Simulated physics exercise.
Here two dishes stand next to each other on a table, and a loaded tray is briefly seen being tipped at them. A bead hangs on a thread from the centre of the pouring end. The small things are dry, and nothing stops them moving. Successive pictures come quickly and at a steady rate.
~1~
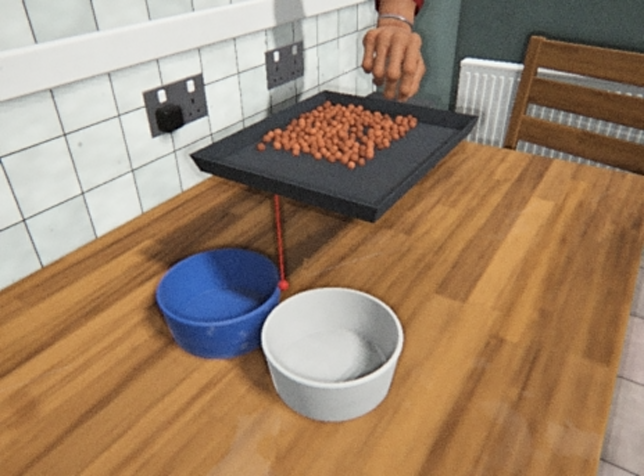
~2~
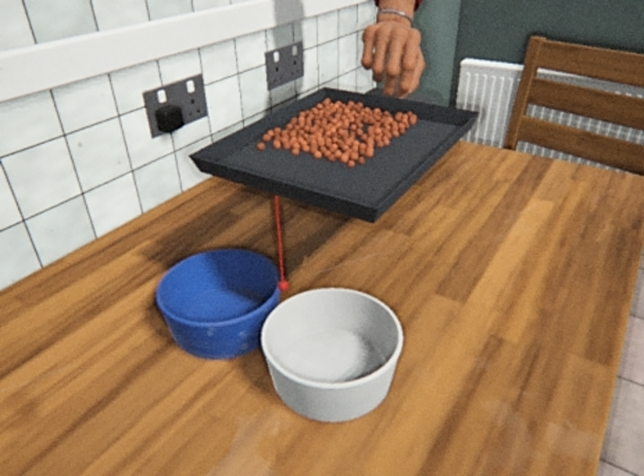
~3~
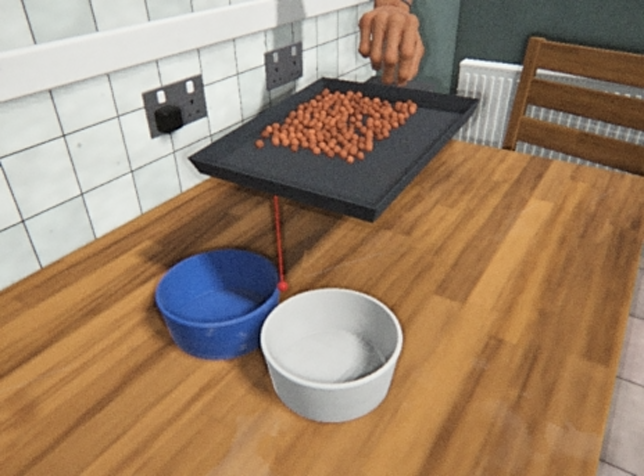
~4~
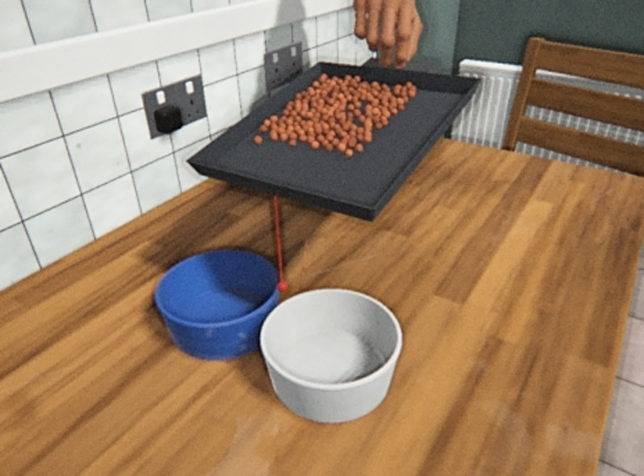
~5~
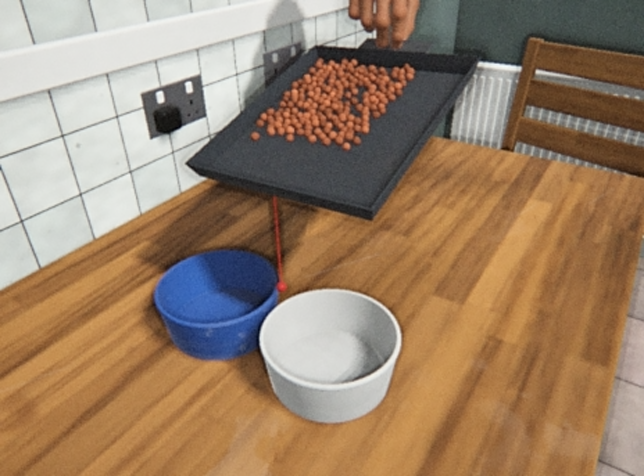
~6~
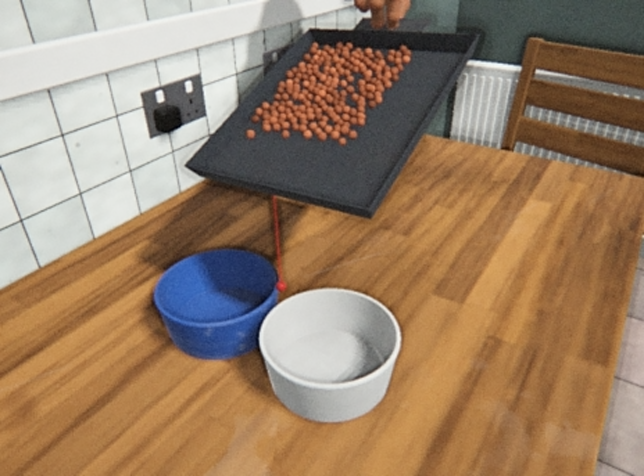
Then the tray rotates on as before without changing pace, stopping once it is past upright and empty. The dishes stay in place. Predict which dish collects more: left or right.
Left.
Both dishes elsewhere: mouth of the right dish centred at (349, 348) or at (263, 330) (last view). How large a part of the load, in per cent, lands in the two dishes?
First try: Around 70 percent; second try: Around 80 percent.
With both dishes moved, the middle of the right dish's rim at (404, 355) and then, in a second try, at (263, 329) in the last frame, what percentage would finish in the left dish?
30 %, then 50 %.
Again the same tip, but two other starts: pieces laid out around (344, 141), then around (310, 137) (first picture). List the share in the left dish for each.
60 per cent for the first try, 70 per cent for the second.
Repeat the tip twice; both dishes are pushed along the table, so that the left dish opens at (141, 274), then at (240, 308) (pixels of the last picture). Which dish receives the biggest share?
Results - the dish on the right side first, the dish on the left side second.
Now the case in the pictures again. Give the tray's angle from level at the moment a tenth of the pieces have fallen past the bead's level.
At roughly 70°.
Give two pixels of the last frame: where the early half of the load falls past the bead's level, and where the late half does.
Half one: (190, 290), half two: (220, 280).
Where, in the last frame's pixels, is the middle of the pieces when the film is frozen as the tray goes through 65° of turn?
I'd put the middle of the pieces at roughly (225, 181).
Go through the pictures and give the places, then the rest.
The first picture shows corners of the pouring end (198, 153) and (374, 203), level; middle of the load (344, 130), clay pellets; left dish (179, 333); right dish (294, 393); bead on its thread (283, 286).
The second picture shows corners of the pouring end (197, 154) and (374, 203), level; middle of the load (344, 128).
The third picture shows corners of the pouring end (196, 156) and (372, 203), tipped barely, lowest at the left corner; middle of the load (343, 120).
The fourth picture shows corners of the pouring end (195, 158) and (371, 203), tipped a little, lowest at the left corner; middle of the load (341, 109).
The fifth picture shows corners of the pouring end (193, 161) and (368, 203), tipped clearly, lowest at the left corner; middle of the load (338, 97).
The sixth picture shows corners of the pouring end (192, 162) and (366, 203), tipped clearly, lowest at the left corner; middle of the load (334, 86); left dish (177, 334); right dish (291, 394).
Just after the last frame, tray tipped steeply; the larger part on the tray; just a few in the left dish; roughly a quarter in the air.
A moment on, tray tipped past a quarter turn; roughly a quarter on the tray; just a few in the right dish; roughly a third in the left dish; roughly a quarter outside both; roughly a quarter in the air.
Further on, tray tipped past a quarter turn; about a tenth in the right dish; roughly two thirds in the left dish; roughly a quarter outside both.
When it is over, tray tipped past a quarter turn; about a tenth in the right dish; roughly two thirds in the left dish; roughly a quarter outside both.
